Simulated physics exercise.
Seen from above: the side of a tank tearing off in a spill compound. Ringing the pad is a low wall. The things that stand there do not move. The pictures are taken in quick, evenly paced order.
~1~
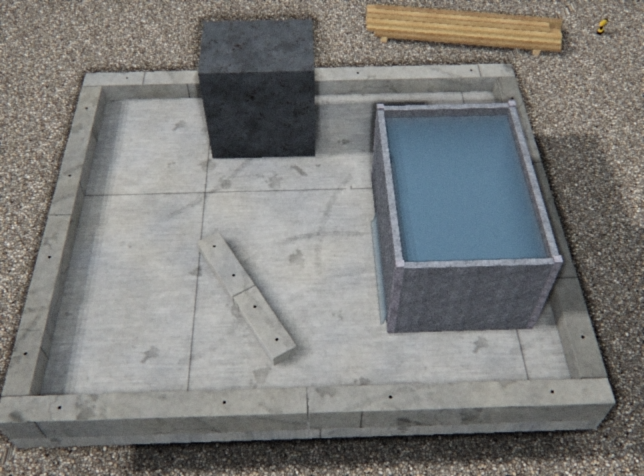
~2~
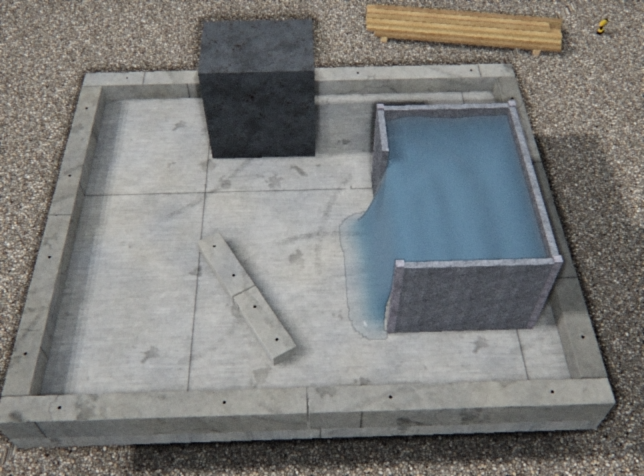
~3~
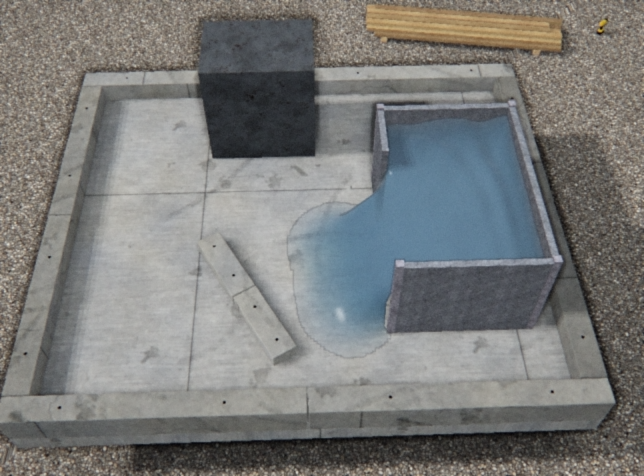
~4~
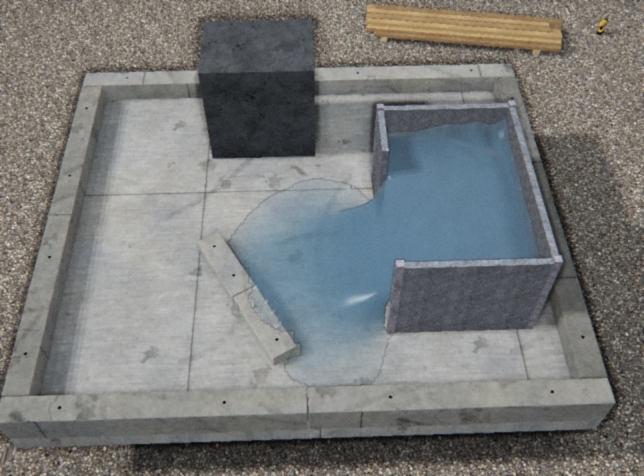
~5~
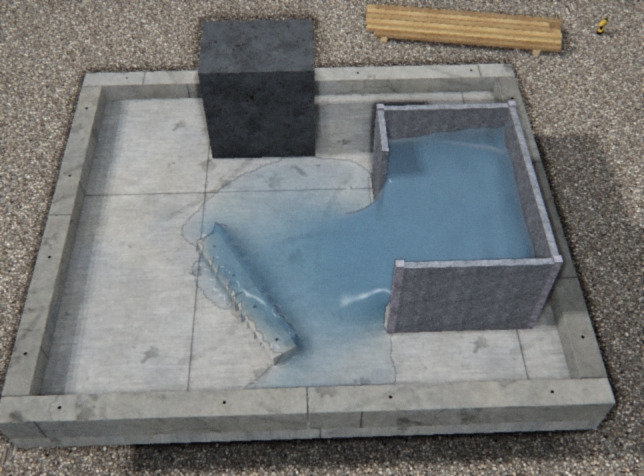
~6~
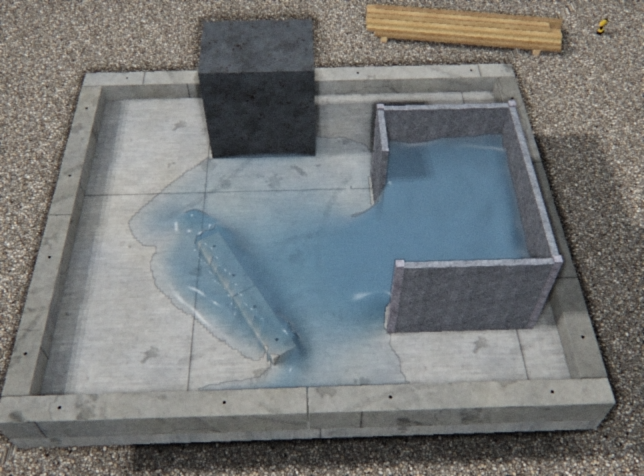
Blue water sits still in a walled tank on a concrete pad, then pours out through its open left side. It fans across the floor to a low slanted barrier, washes over and around it, and spreads farther left past it, while the dark block behind stays put.
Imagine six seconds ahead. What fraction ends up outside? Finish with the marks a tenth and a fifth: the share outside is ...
The share outside is between a tenth and a fifth.
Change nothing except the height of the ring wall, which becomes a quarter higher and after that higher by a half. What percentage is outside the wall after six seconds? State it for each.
Well, you'd get 6 per cent in the first case and 2 per cent in the second.
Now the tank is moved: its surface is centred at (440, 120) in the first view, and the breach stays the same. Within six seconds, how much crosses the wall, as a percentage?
Share noted: About 14 %.
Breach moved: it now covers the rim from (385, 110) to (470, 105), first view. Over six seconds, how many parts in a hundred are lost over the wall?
Some 28 in a hundred.
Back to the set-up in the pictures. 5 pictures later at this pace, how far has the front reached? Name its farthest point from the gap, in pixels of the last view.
Near (106, 109).
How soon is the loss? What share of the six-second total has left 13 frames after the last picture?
Working it through, I arrive at 70 per cent.
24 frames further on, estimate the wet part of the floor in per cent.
I'd put it at roughly 95 per cent.
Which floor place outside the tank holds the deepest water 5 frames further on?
Roughly at (74, 255).
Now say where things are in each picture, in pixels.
The first picture shows still water in the tank at (460, 184).
In the second picture, water pours out at (390, 247) and has run to (381, 334).
In the third picture, the front is at (307, 221), out from the gap at (390, 251).
In the fourth picture, the front is at (236, 246), out from the gap at (389, 255).
In the fifth picture, water pours out at (389, 256) and has run to (190, 228).
In the sixth picture, water pours out at (389, 256) and has run to (138, 225).
A moment on, water covers 50 % of the floor; the low wall has let 0 % over.
Next, water covers 55 % of the floor; the low wall has let 1 % over.
Then, water covers 65 % of the floor; the low wall has let 9 % over.
Later, water covers 75 % of the floor; the low wall has let 13 % over.
In the end, water covers 75 % of the floor; the low wall has let 13 % over.
